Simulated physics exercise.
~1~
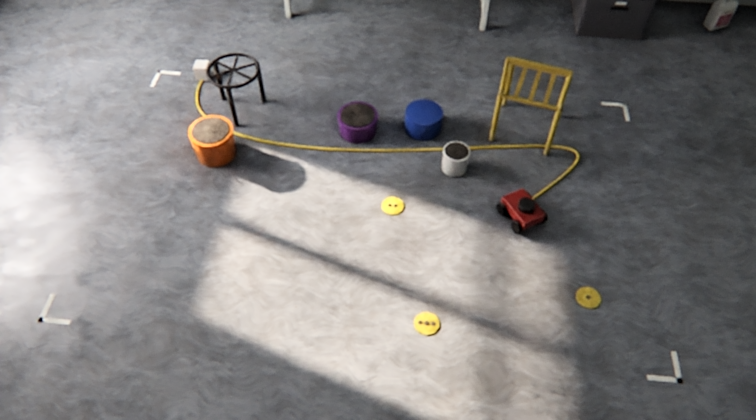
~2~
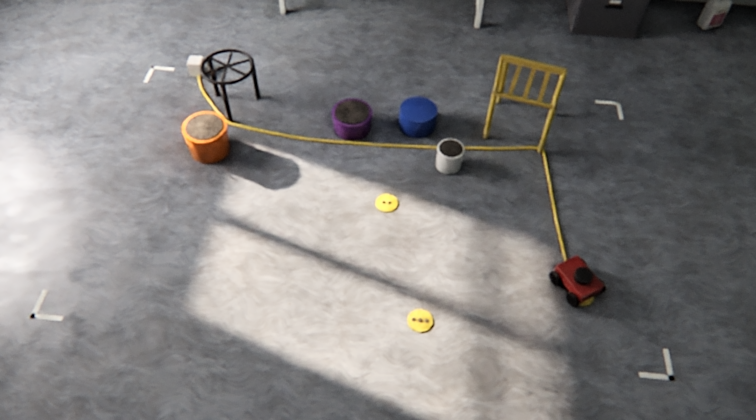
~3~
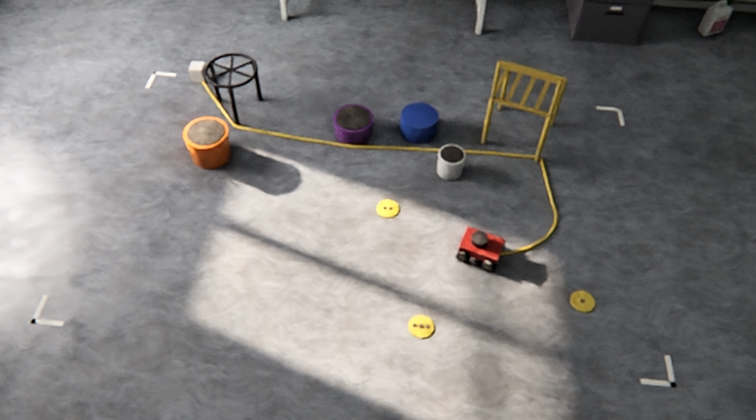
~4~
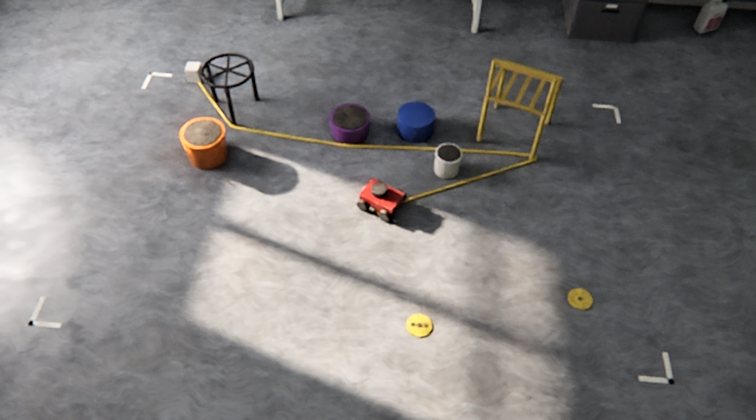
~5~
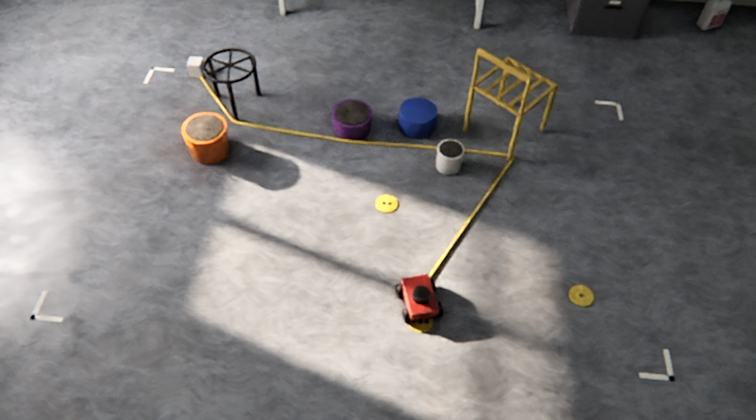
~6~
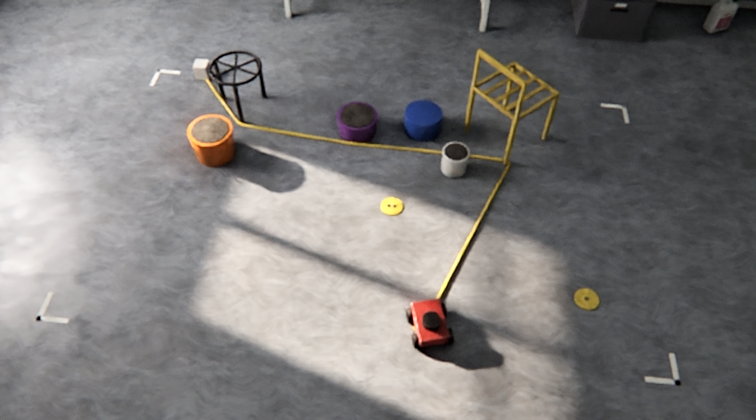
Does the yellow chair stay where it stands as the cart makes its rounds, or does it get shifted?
It gets shifted. The chair twists and moves a little to the left as the cart heads down to the last mark, though it remains upright.
A small red cart trailing a yellow lead rolls down and right across a grey floor to the yellow mark at the right. The lead runs back past a yellow chair, several pots, a blue tub and a black stool. The cart then turns left, the lead curving loosely behind it, and climbs to the mark near the white pot. Next it heads down to the lowest mark, and the lead draws straight from the chair's leg as the chair twists and shifts left. It ends with the cart at that mark, the chair still upright but skewed, and the pots and tub in place.
